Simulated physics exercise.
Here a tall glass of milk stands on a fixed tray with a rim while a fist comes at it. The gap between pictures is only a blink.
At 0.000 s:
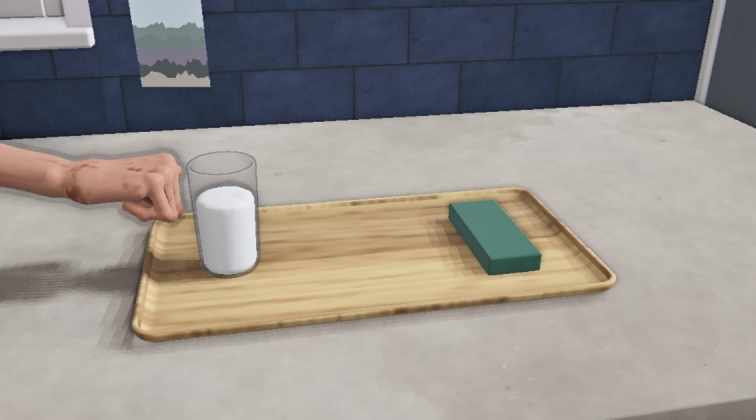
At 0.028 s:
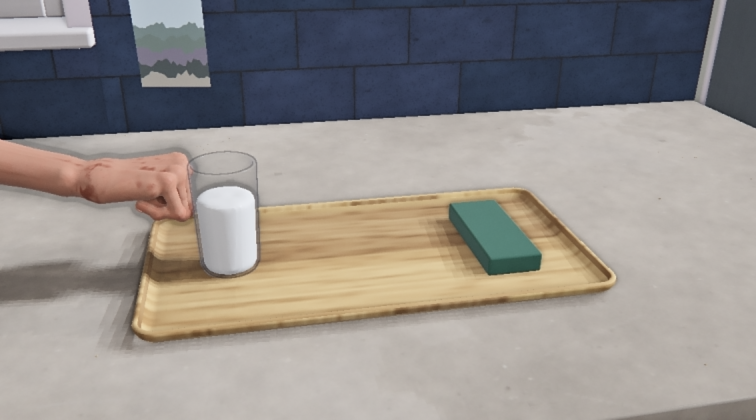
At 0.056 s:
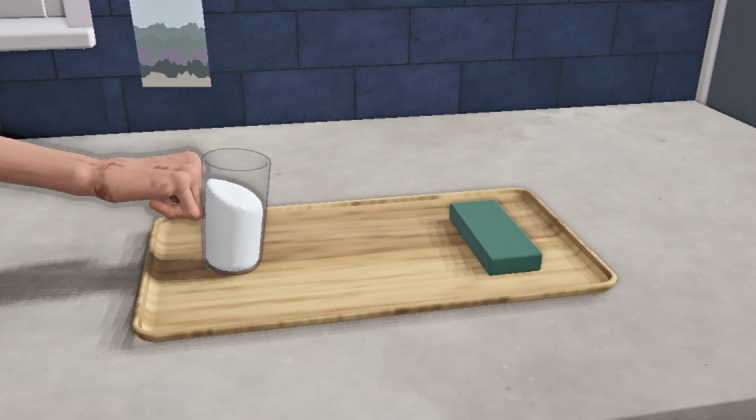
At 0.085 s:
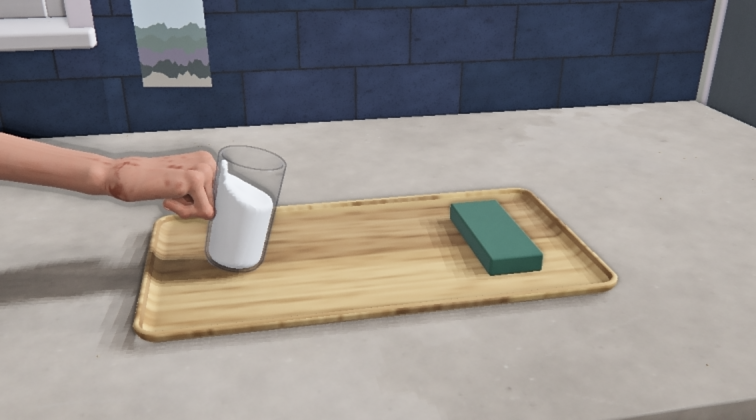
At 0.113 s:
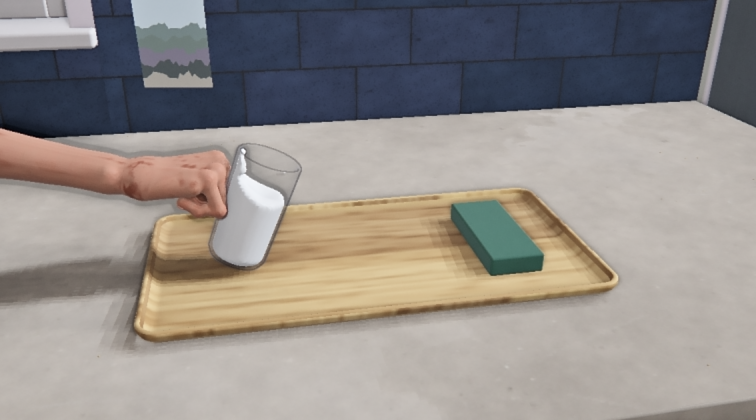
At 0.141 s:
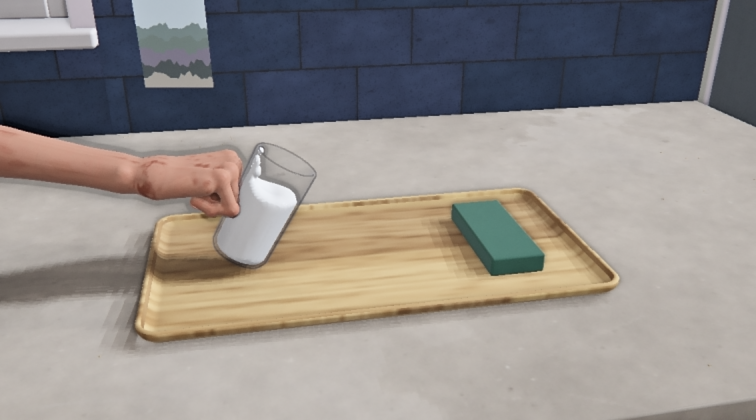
A hand pushed a clear glass of milk at the left end of a wooden tray, tilting it steadily to the right while the milk sloshed inside and a green block stayed still.
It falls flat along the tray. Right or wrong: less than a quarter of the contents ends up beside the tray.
Right.
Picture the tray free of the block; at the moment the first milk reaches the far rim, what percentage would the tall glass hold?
About 40 per cent.
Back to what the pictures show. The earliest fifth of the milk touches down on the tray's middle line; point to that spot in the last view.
(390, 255).
A moment on, the tall glass lies on its side and 99 per cent is in the glass, 0 on the tray and 1 above or beyond its rim.
Next, the tall glass lies on its side and 58 per cent is in the glass, 26 on the tray and 16 above or beyond its rim.
Then the tall glass lies on its side and 30 per cent is in the glass, 46 on the tray and 24 above or beyond its rim.
Later the tall glass lies on its side and 16 per cent is in the glass, 73 on the tray and 11 above or beyond its rim.
At rest 90 per cent is held by tray and glass, 10 is off the tray.
